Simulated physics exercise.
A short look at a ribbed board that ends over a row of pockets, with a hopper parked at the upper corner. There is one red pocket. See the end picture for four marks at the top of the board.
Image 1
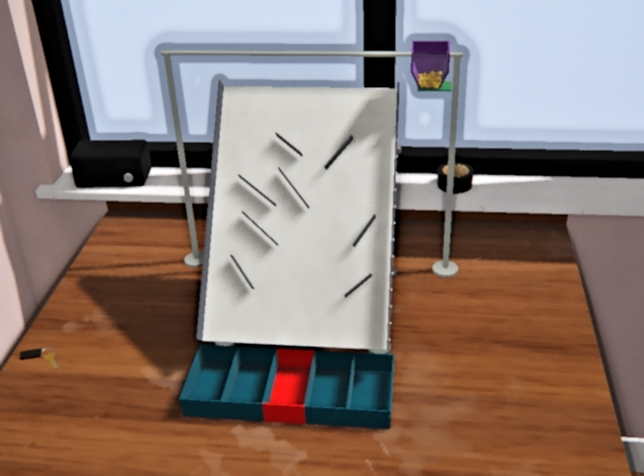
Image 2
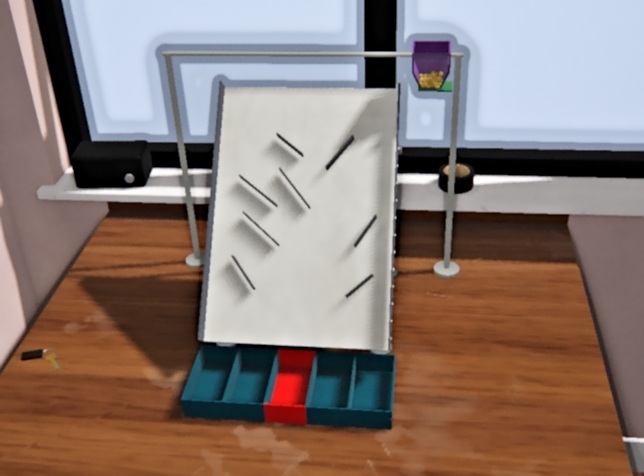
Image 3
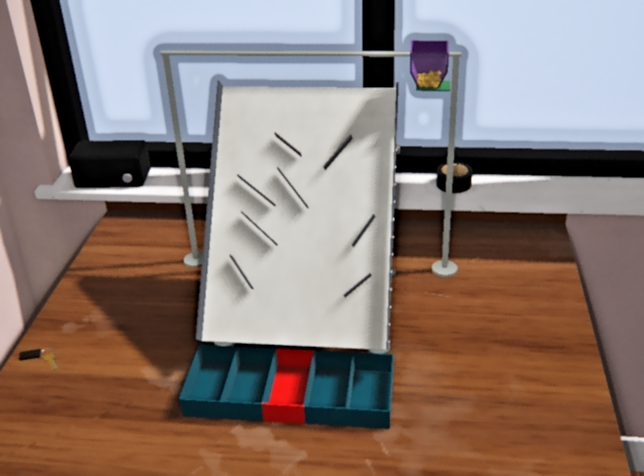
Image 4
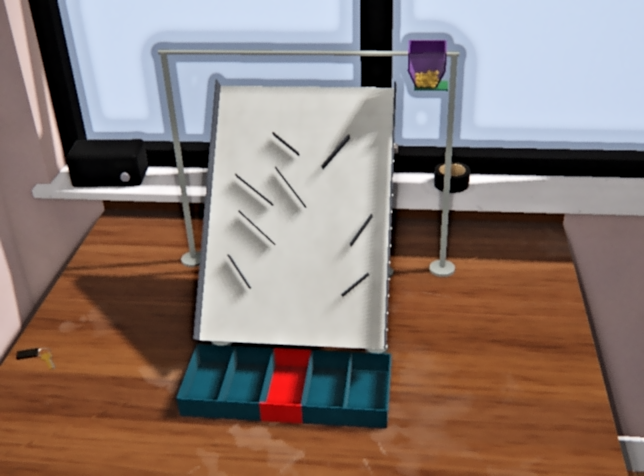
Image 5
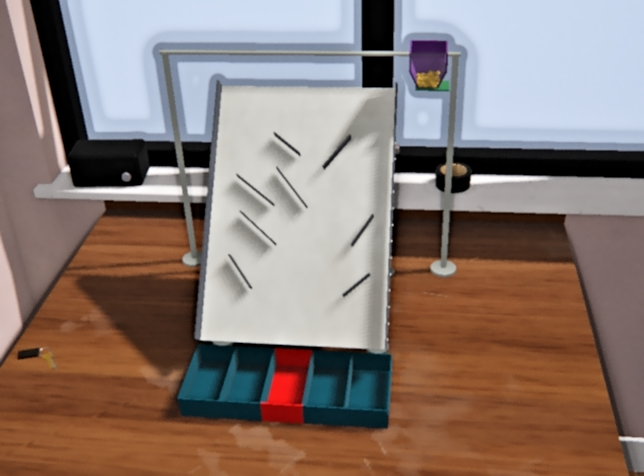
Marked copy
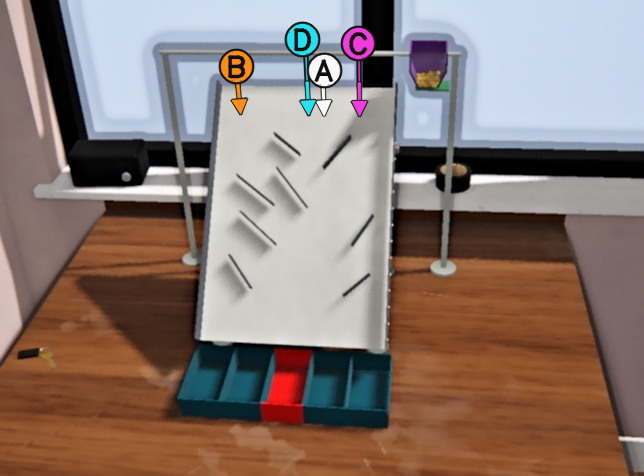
At the start, a white board with slanted ribs leans above a row of five pockets, the middle one red and the others teal, while a purple hopper holding yellowish pieces sits at the upper right. The view shifts very slightly, but the hopper, its contents and the board stay in place throughout.
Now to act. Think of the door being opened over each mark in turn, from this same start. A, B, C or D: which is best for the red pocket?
C.
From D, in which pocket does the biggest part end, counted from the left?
It is the fourth one.
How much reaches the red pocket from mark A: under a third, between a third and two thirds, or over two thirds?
Mark A gives under a third.
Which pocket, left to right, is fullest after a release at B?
The first.
On the marked copy, mark A meets the board at (324, 110); mark B meets the board at (240, 108); mark C meets the board at (359, 110); mark D meets the board at (308, 109).
With A, about a tenth in the red pocket, roughly two thirds in other pockets, roughly a quarter outside the box.
With B, about a tenth in the red pocket, roughly half in other pockets, roughly a third outside the box.
With C, roughly a quarter in the red pocket, roughly a third in other pockets, roughly a third outside the box.
With D, just a few in the red pocket, roughly a third in other pockets, roughly two thirds outside the box.
